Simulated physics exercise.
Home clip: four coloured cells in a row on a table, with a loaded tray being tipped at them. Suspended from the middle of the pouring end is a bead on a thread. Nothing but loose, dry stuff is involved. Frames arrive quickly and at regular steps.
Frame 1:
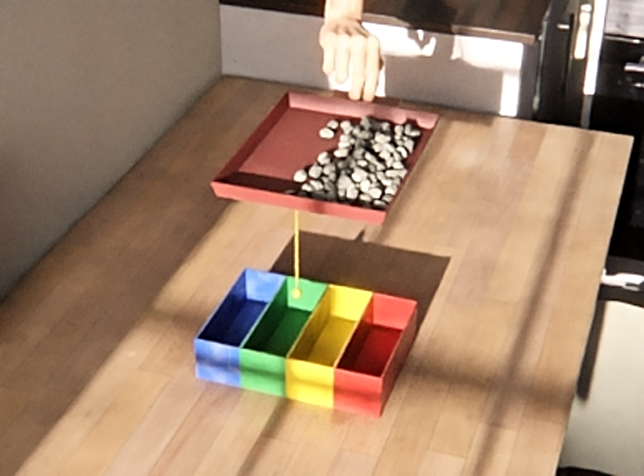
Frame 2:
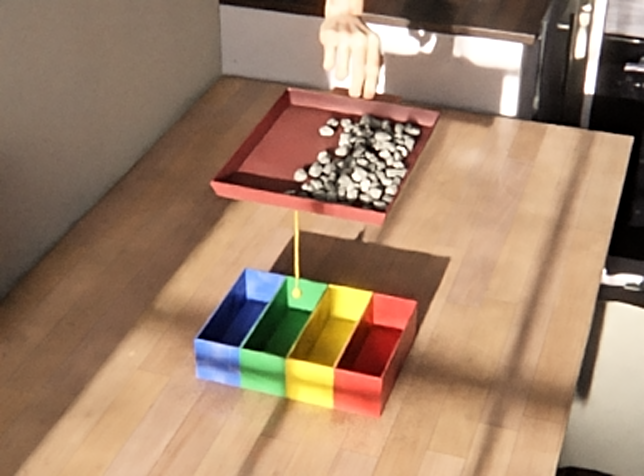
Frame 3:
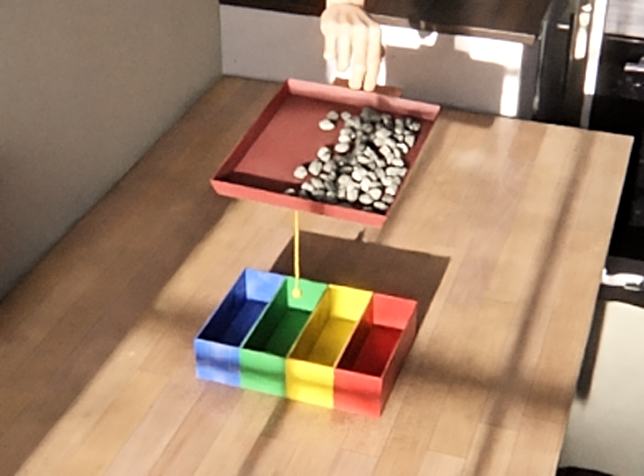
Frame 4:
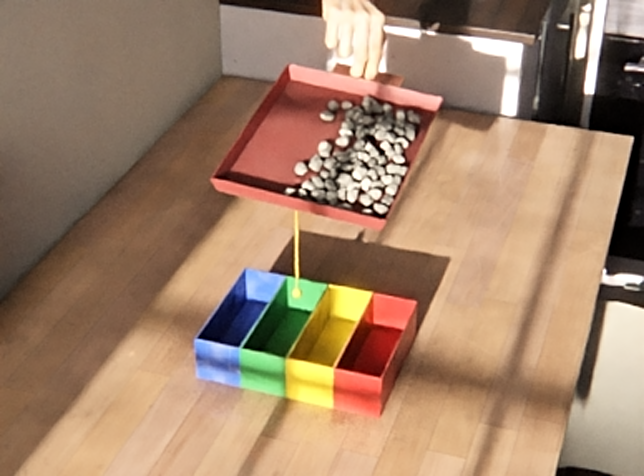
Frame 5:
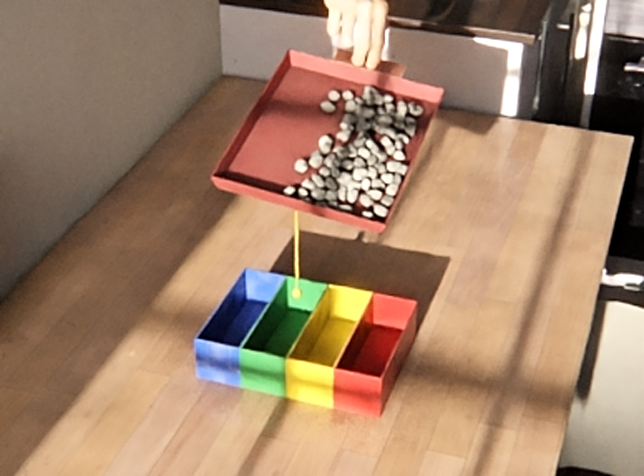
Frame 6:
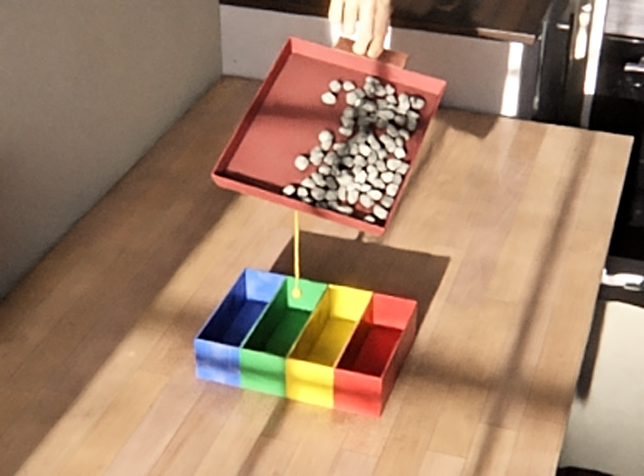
A hand tilts a red tray of gravel above four coloured cells, lowering its right corner.
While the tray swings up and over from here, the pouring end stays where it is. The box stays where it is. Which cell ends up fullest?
The red cell.
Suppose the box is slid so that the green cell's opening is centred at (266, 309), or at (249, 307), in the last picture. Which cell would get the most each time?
So it's that red cell for the first shift and that red cell for the second.
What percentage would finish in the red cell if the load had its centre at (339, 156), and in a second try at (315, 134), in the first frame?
Respectively 70 and 60 in a hundred.
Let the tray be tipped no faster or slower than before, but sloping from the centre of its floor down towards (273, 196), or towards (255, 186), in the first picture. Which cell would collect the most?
First try: Blue; second try: The blue cell.
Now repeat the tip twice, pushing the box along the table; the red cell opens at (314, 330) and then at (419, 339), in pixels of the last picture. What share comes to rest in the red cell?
The first position comes out at 10 per cent, the other at 10 per cent.
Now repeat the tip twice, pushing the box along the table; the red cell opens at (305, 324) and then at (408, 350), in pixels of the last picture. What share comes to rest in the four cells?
10 and 100 in a hundred, in turn.
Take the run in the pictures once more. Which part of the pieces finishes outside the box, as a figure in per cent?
10 %.
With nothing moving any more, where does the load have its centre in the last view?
Near pixel (366, 364).
Shortly afterwards, tray tipped steeply; all but a few on the tray; only a few falling or outside the box.
Next, tray tipped right over; a little on the tray; near a third in the red cell; near a quarter in the yellow cell; only a few in the green cell; near a quarter falling or outside the box.
Some moments later, tray tipped past a quarter turn; near two thirds in the red cell; near a third in the yellow cell; only a few in the green cell; a little falling or outside the box.
In the end, tray tipped past a quarter turn; near two thirds in the red cell; near a third in the yellow cell; only a few in the green cell; none at all in the blue cell; a little outside the box.
